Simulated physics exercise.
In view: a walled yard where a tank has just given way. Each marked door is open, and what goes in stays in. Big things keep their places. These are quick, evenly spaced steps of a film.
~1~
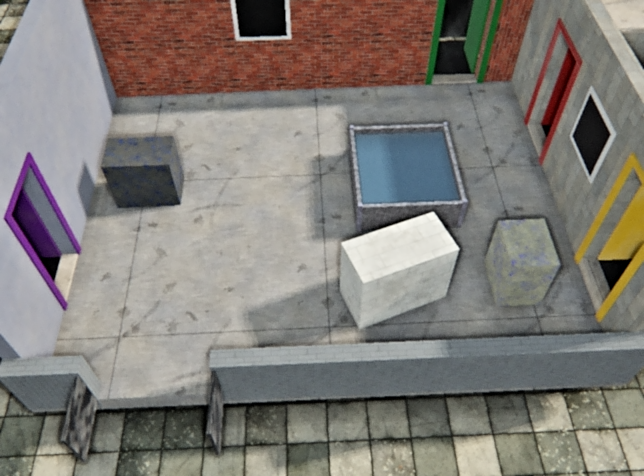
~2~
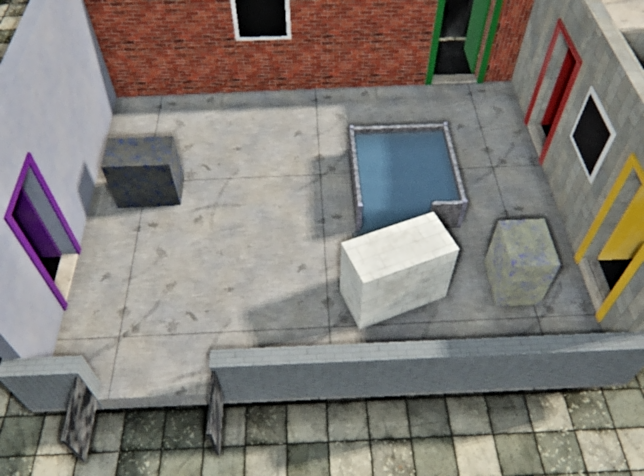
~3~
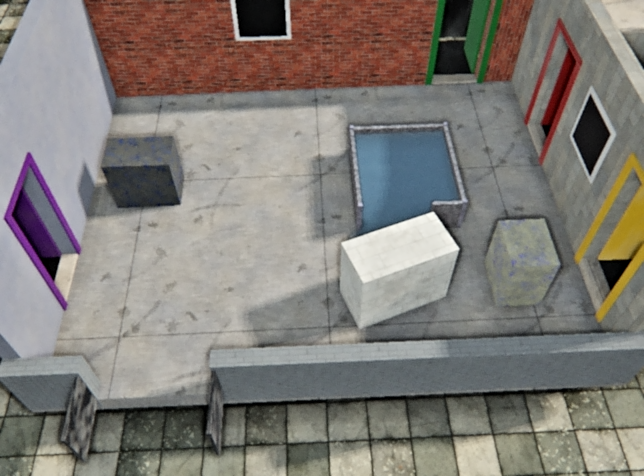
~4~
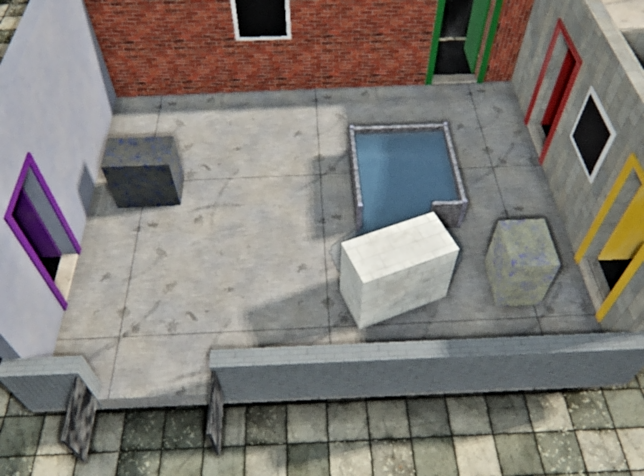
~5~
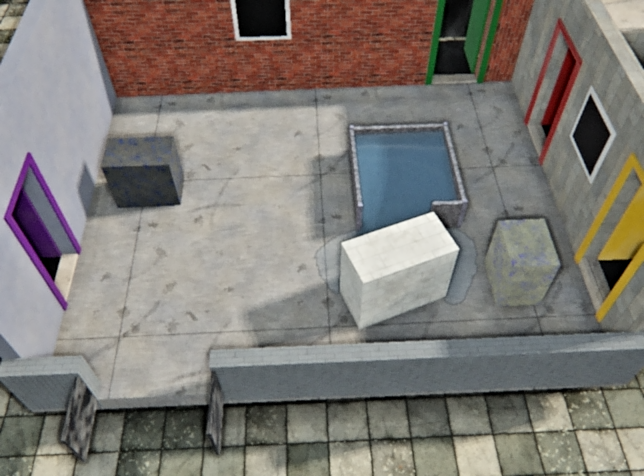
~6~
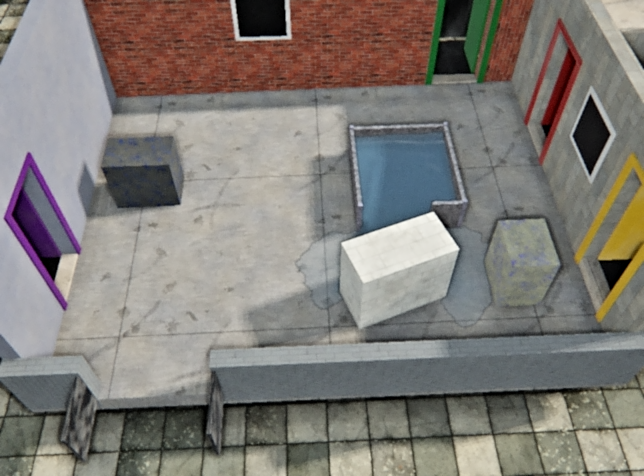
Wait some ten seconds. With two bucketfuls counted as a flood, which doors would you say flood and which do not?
I would say the purple door floods; the red door does not; the green door does not; the yellow door does not.
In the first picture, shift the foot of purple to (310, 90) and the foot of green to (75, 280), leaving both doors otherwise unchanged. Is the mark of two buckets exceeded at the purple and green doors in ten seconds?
Result - purple keeps within bounds, green runs over the limit.
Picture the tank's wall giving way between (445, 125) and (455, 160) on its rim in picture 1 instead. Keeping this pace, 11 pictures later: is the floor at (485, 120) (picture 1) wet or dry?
Verdict: Covered.
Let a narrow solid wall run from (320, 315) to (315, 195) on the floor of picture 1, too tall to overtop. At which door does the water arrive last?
I'd go with the purple door.
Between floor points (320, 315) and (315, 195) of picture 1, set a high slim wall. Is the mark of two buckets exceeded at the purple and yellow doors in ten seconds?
Log: Purple - safe; yellow - safe.
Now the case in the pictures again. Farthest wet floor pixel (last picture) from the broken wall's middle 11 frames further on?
The farthest wet spot is near (97, 335).
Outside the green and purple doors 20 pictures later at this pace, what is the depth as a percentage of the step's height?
0 and 240 %, in that order.
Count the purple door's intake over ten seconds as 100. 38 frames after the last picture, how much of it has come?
Around 70 %.
A moment on, water covers 15 % of the floor; the purple door not reached, the red door not reached, the green door not reached, the yellow door not reached.
Next, water covers 30 % of the floor; the purple door not reached, the red door not reached, the green door not reached, the yellow door not reached.
Then, water covers 45 % of the floor; the purple door over two buckets in, the red door wet at the sill, nothing in, the green door not reached, the yellow door wet at the sill, nothing in.
Later, water covers 50 % of the floor; the purple door over two buckets in, the red door wet at the sill, nothing in, the green door not reached, the yellow door wet at the sill, nothing in.
In the end, water covers 60 % of the floor; the purple door far over two buckets in, the red door wet at the sill, nothing in, the green door not reached, the yellow door wet at the sill, nothing in.
